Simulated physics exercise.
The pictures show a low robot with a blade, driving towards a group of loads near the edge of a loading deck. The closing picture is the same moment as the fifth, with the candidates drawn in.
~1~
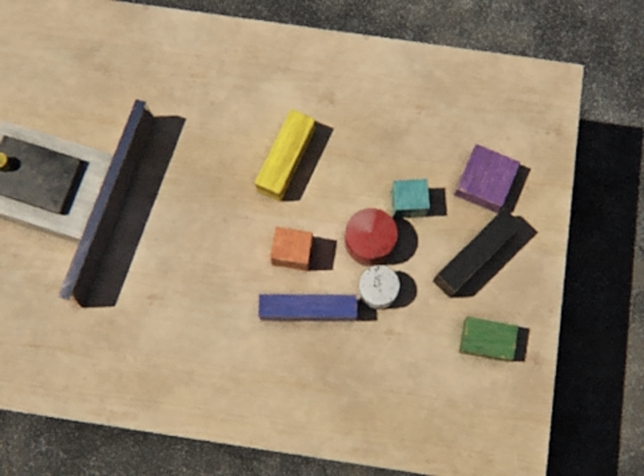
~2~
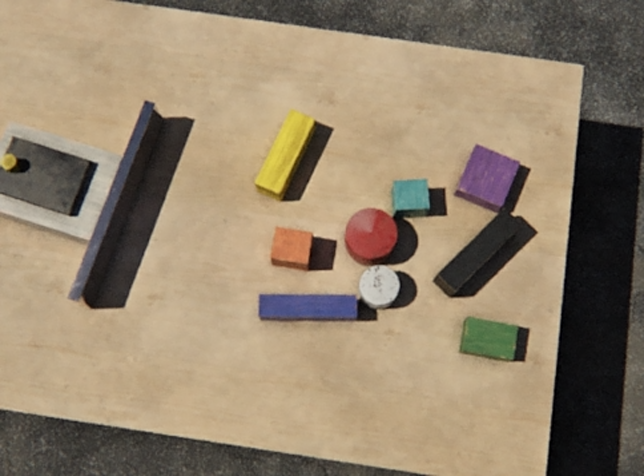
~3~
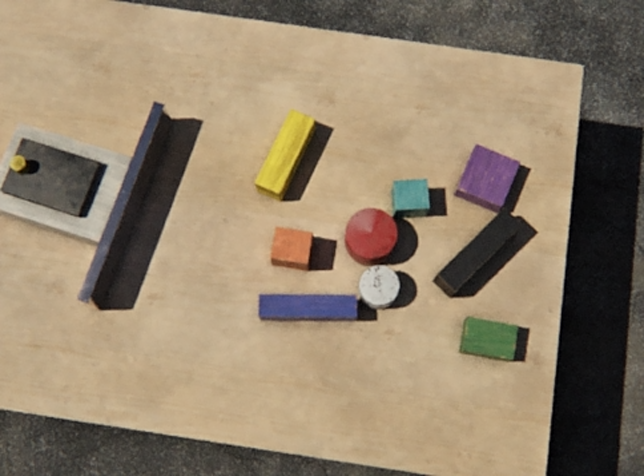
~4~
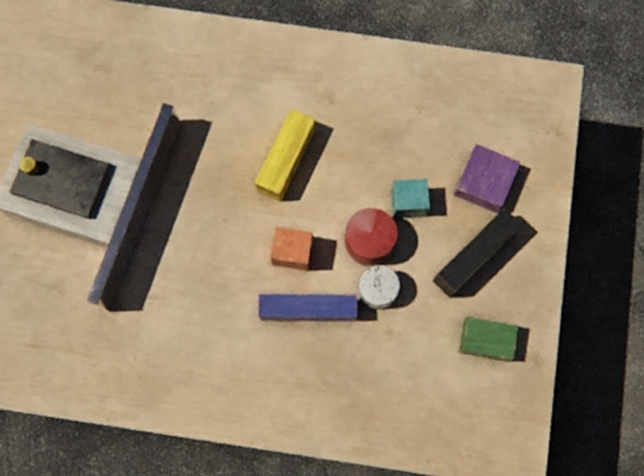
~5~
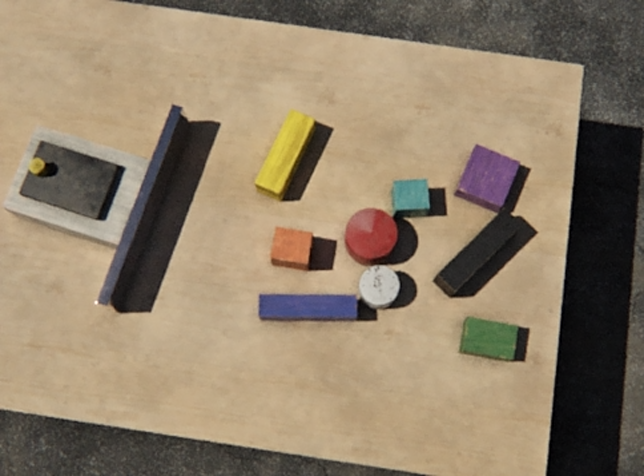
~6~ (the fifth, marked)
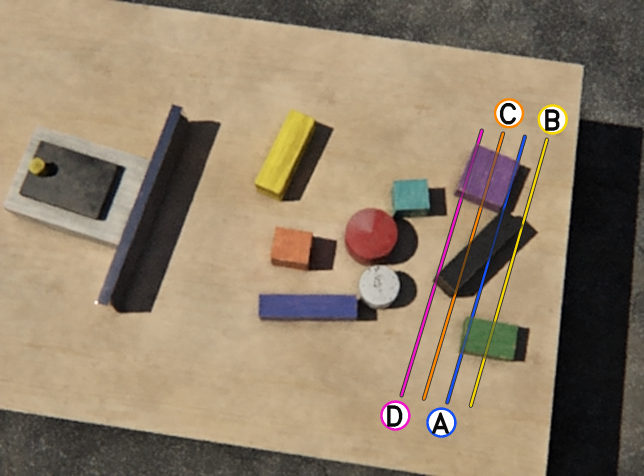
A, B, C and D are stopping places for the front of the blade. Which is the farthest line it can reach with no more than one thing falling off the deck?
Line A.
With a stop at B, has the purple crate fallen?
Yes.
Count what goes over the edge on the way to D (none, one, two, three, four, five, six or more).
In all, none.
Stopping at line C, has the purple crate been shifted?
By then, yes.
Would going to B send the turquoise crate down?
Yes.
On the marked copy, A at (487, 265); B at (510, 268); C at (465, 262); D at (443, 259).
Following A. Soon after the start, robot (199, 199); yellow stick (311, 160); green crate (488, 339).
Later, robot (325, 218); green crate (493, 339); turquoise crate (454, 207).
In the end, robot (423, 232); purple crate (564, 191); black stick (553, 277); none fallen.
As for the rest, B drops three; C is within the limit but short; D is within the limit but short.
